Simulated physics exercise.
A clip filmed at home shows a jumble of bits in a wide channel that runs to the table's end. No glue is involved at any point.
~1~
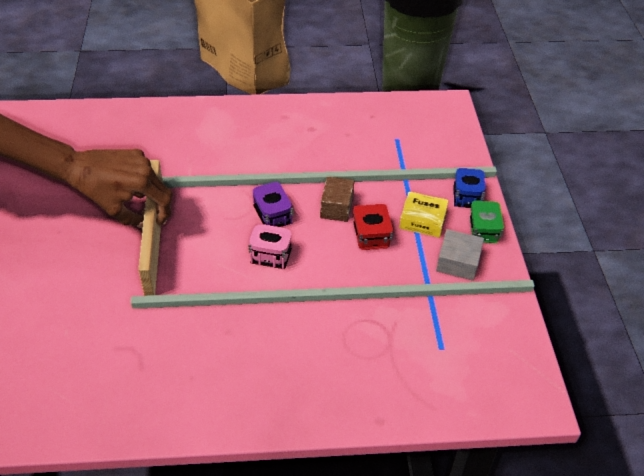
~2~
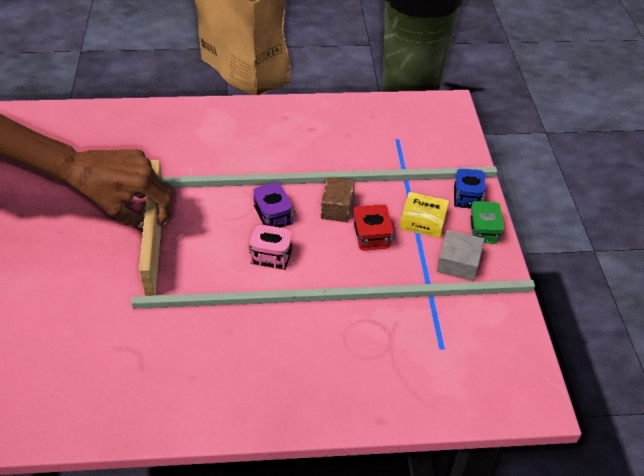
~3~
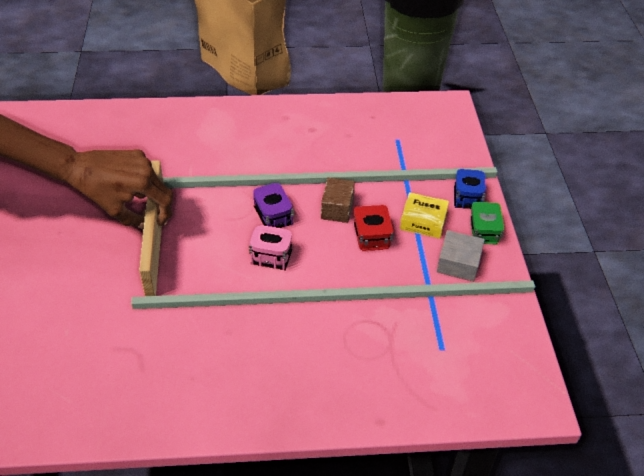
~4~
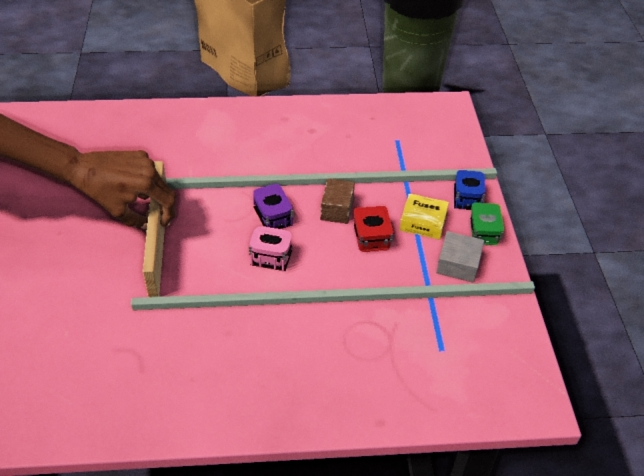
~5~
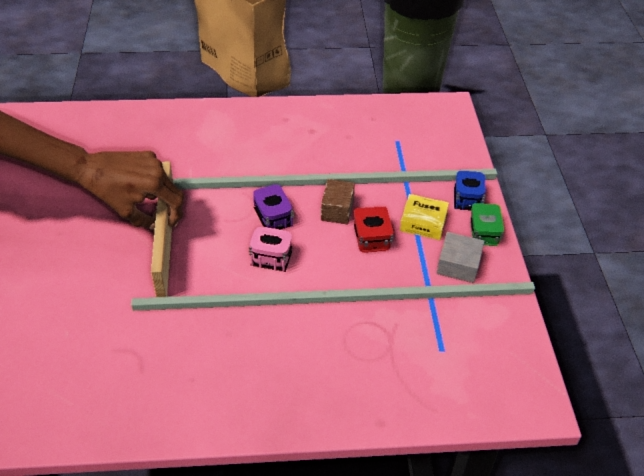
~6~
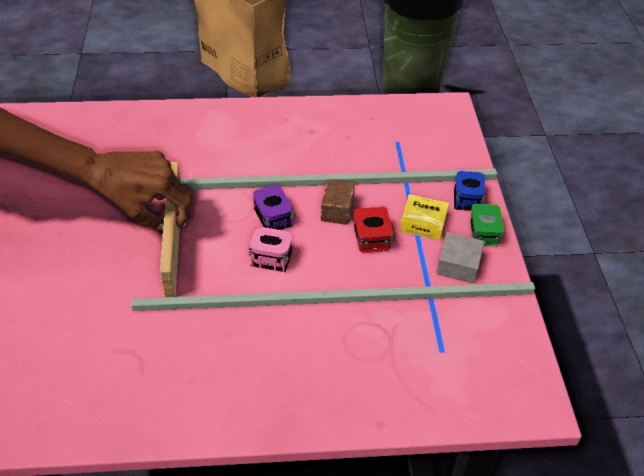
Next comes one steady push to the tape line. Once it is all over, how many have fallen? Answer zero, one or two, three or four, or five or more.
When it is over, one or two have fallen.
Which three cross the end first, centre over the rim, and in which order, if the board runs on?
Earliest first - the green case, the yellow box, the blue case.
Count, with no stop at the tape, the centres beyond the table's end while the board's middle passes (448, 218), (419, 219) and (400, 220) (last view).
Respectively, 3, 1 and 1.
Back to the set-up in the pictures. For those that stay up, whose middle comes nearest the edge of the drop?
It would be the yellow box, I'd say.
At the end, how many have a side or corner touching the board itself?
That comes to 2.
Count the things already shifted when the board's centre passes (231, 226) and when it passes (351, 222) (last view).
At the first point the count is 0, at the second it's 5.
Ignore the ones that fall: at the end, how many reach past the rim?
Tally: 1.
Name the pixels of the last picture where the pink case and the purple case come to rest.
About (439, 240), and about (427, 206).
A little later, none off yet; green case at rest near (486, 226); blue case at rest near (469, 191); grey block at rest near (461, 257).
When it is over, the number that fall off is one or two; down, green case.
